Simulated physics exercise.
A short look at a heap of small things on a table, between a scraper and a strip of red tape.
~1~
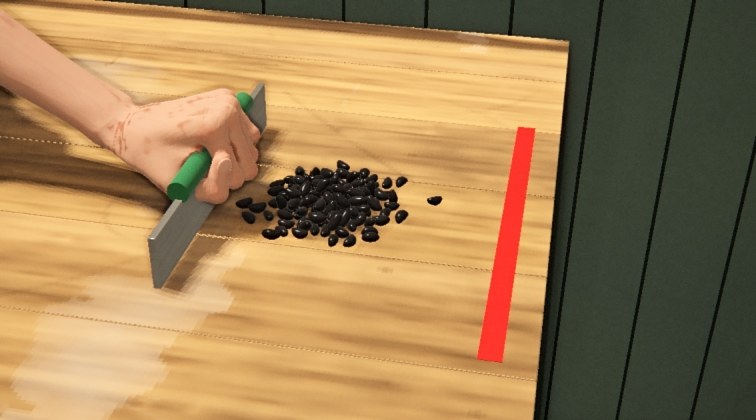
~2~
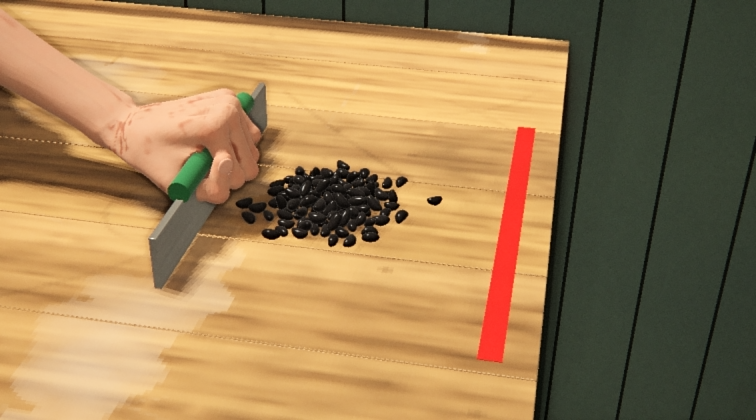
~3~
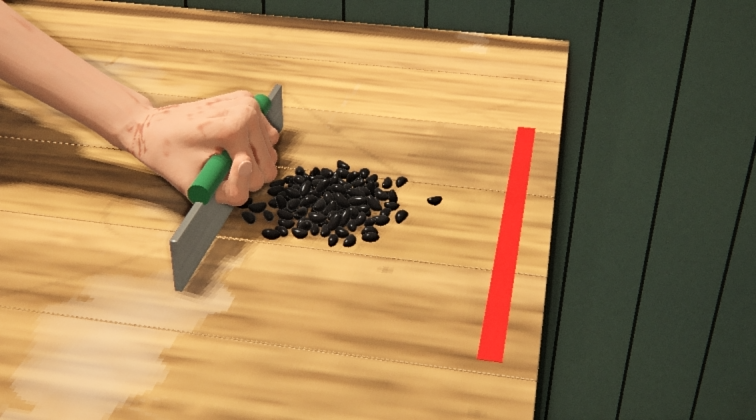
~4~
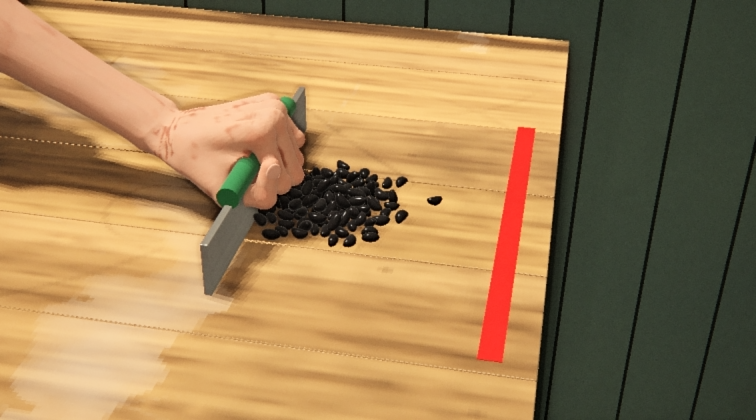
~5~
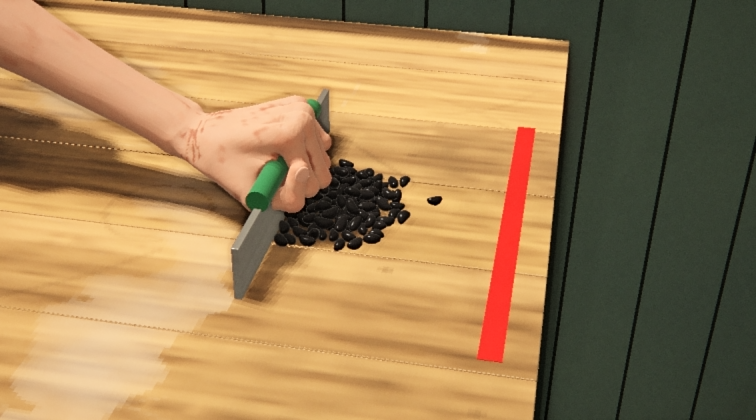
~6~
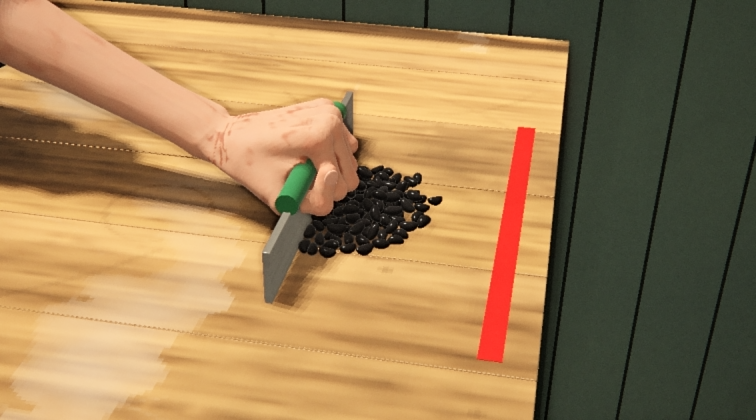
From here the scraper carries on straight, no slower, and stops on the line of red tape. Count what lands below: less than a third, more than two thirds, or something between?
It pushes over two thirds off the end.
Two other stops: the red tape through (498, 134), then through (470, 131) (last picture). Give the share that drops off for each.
About 40 and 10 per cent.
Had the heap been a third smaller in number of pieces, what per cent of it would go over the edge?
It comes to 70 per cent or so.
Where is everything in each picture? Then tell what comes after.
Scraper at (164, 247), at rest; red tape at (525, 137), about two fingers from the edge; edge at (551, 235); the heap at (331, 201), black beans, in the first frame.
Scraper at (165, 247), at rest, in the second frame.
Scraper at (185, 250); the heap at (331, 201), in the third frame.
Scraper at (215, 254), in the fourth frame.
Scraper at (245, 257); the heap at (342, 202), about two thirds pushed along, in the fifth frame.
Scraper at (275, 261); red tape at (525, 137); edge at (551, 235); the heap at (369, 205), nearly all pushed along, in the sixth frame.
Soon after the last picture, scraper still moving, near (422, 172); heap all on the table, its front near (526, 210).
A little later, scraper stopped at the red tape; heap about two thirds over the edge.
Later still, scraper stopped at the red tape; heap most over the edge.
At rest, scraper stopped at the red tape; heap most over the edge.
